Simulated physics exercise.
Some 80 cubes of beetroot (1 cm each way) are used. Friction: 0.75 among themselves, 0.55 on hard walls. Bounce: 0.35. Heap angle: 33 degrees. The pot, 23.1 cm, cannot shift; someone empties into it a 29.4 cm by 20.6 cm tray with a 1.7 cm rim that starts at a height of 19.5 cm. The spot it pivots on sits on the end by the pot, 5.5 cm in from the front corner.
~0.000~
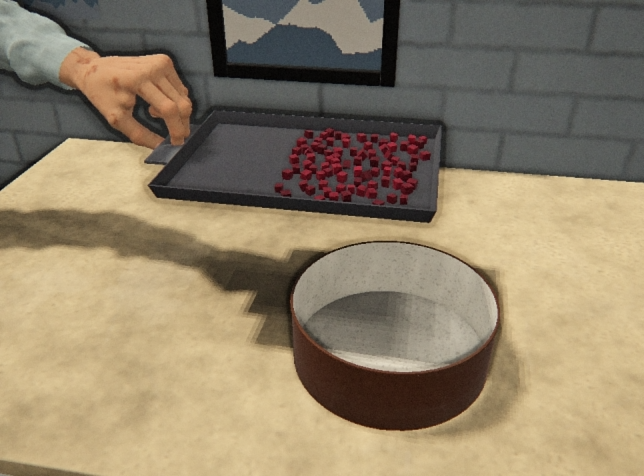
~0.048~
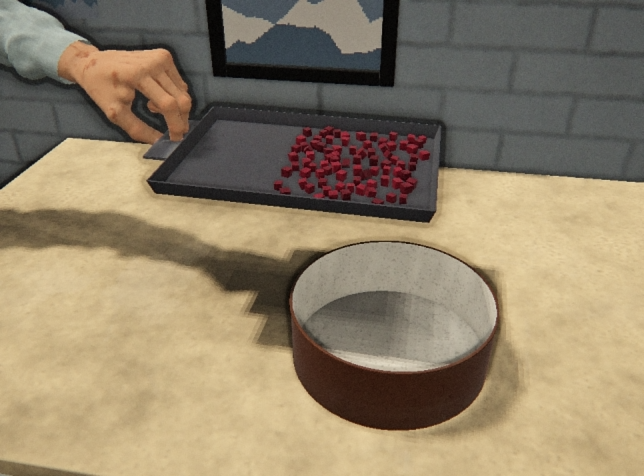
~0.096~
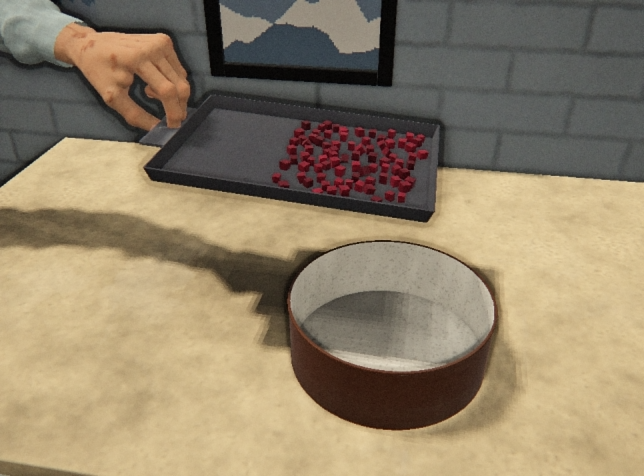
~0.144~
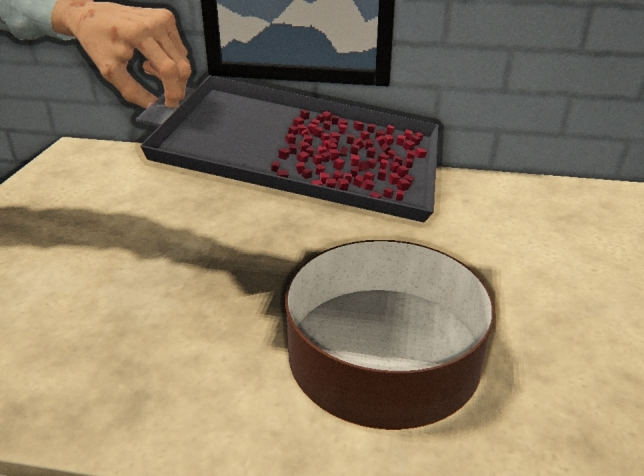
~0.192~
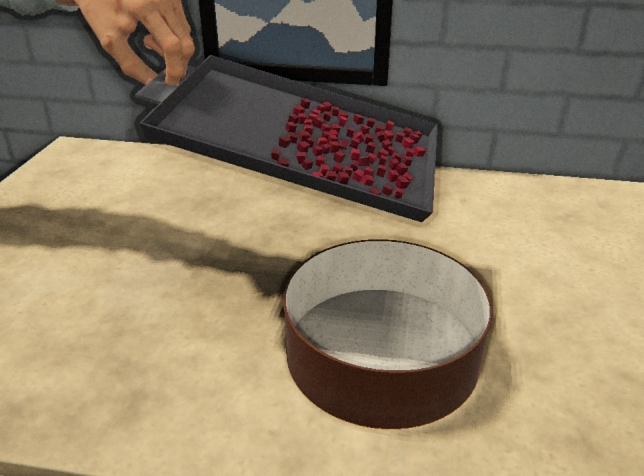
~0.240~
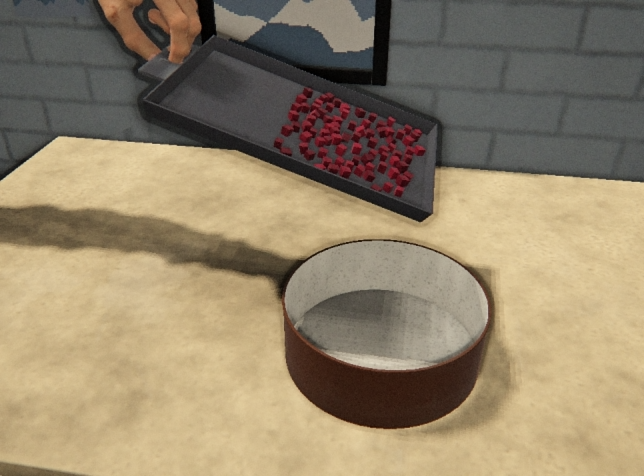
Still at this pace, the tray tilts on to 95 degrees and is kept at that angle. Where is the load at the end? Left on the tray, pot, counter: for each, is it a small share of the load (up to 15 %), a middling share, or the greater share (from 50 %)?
Left on the tray: A small share, pot: A middling share, counter: The greater share.
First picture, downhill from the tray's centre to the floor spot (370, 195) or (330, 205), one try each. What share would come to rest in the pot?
Roughly 100 per cent on the first try and 100 per cent on the second.
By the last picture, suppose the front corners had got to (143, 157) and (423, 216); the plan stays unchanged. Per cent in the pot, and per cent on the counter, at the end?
Final per cent - pot 100, counter 0.
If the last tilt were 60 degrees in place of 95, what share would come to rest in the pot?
That would be around 10 percent.
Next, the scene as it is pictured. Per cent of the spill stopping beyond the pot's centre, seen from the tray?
Some 90 per cent.
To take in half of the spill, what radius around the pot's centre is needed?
That comes to near 22 cm.
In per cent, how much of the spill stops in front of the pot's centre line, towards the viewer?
Roughly 10 per cent.
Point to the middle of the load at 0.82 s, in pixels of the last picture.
Around (435, 167).
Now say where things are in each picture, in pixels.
Tray tilt 0 degrees, front corners at (154, 183) and (431, 208); middle of the pieces at (347, 165); pot at (394, 298), in the first frame.
Tray tilt 1 degrees, front corners at (153, 179) and (431, 208); middle of the pieces at (346, 163), in the second frame.
Tray tilt 4 degrees, front corners at (150, 166) and (429, 208), lowest corner right front; middle of the pieces at (345, 159), in the third frame.
Tray tilt 9 degrees, front corners at (147, 145) and (428, 208), lowest corner right front; middle of the pieces at (344, 152), in the fourth frame.
Tray tilt 14 degrees, front corners at (147, 122) and (428, 208), lowest corner right front; middle of the pieces at (344, 145), in the fifth frame.
Tray tilt 19 degrees, front corners at (150, 100) and (428, 209), lowest corner right front; middle of the pieces at (346, 138); pot at (385, 296). The tray's pace is about 105 degrees a second, in the sixth frame.
Then, at 0.59 s, tilt 56 degrees; the tray holds 100 %, the pot 0 %.
Then, at 0.82 s, tilt 80 degrees; the tray holds 70 %, the pot 5 %.
After 1.17 s, tilt 95 degrees; the tray holds 35 %, the pot 20 %.
At rest (2.7 s), tray 0 %, pot 45 %, counter 55 %.
